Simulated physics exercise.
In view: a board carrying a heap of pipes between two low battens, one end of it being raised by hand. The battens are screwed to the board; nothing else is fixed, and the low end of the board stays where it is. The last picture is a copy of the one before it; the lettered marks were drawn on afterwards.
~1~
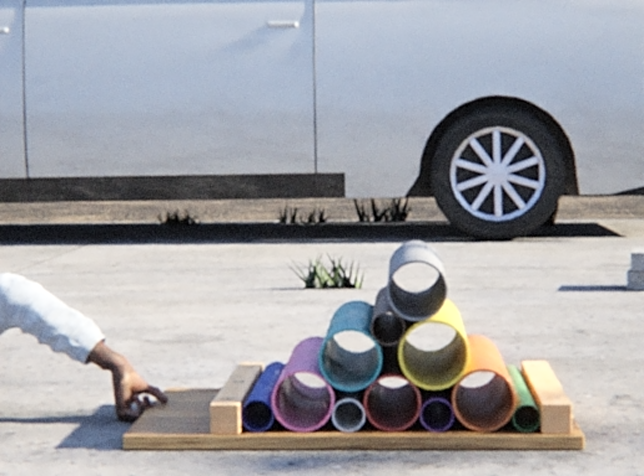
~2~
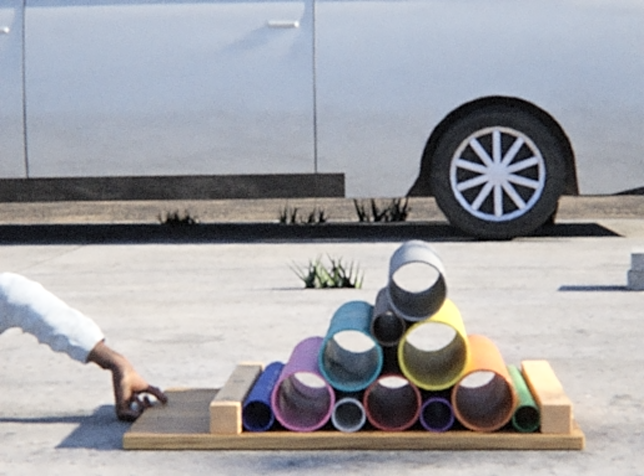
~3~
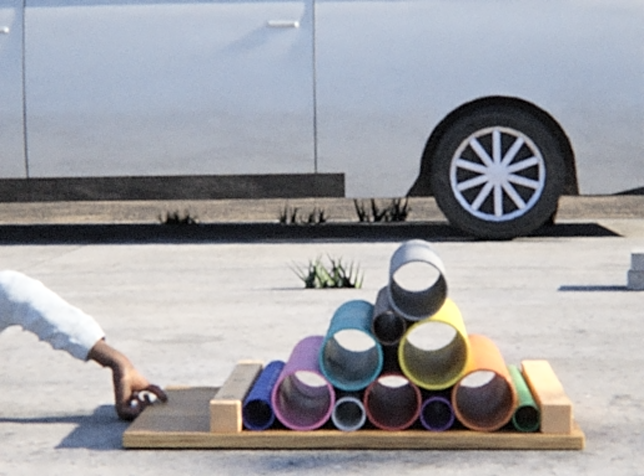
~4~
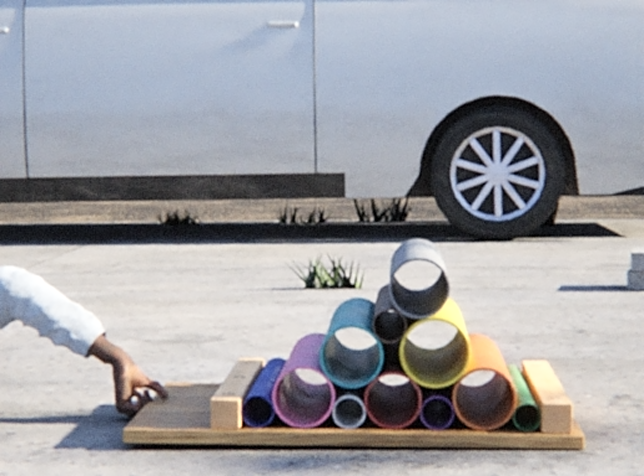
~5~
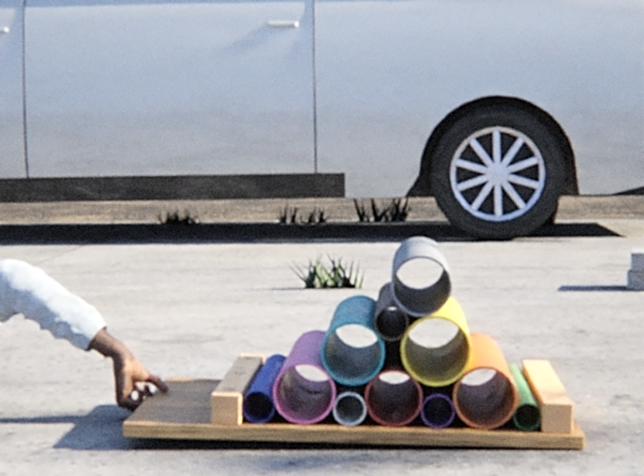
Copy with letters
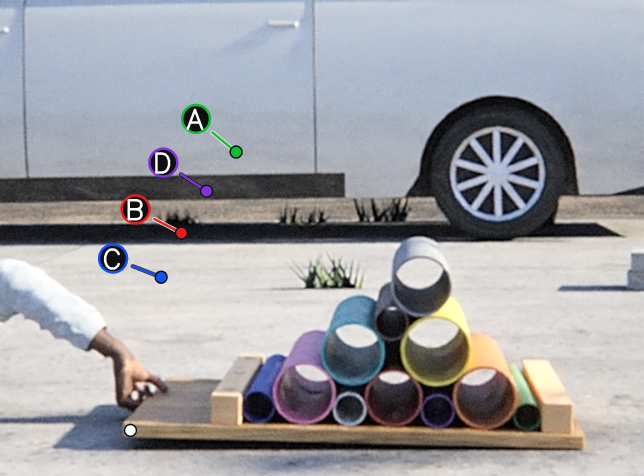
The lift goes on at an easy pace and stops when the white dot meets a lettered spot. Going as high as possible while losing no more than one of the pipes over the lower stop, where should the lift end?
No higher than A.
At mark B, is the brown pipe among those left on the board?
Yes, with B.
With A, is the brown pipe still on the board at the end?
Yes, with A.
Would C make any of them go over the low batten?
At C: Yes.
On the marked copy, A at (236, 152); B at (181, 233); C at (161, 277); D at (207, 191); the white dot at (131, 431).
Taking A. A third of the way, board at 21°.
Two thirds of the way, board at 40°.
When it is over, board at 40°, one over the low batten (grey).
As for the rest, B one over the low batten (grey); C one over the low batten (grey); D one over the low batten (grey).
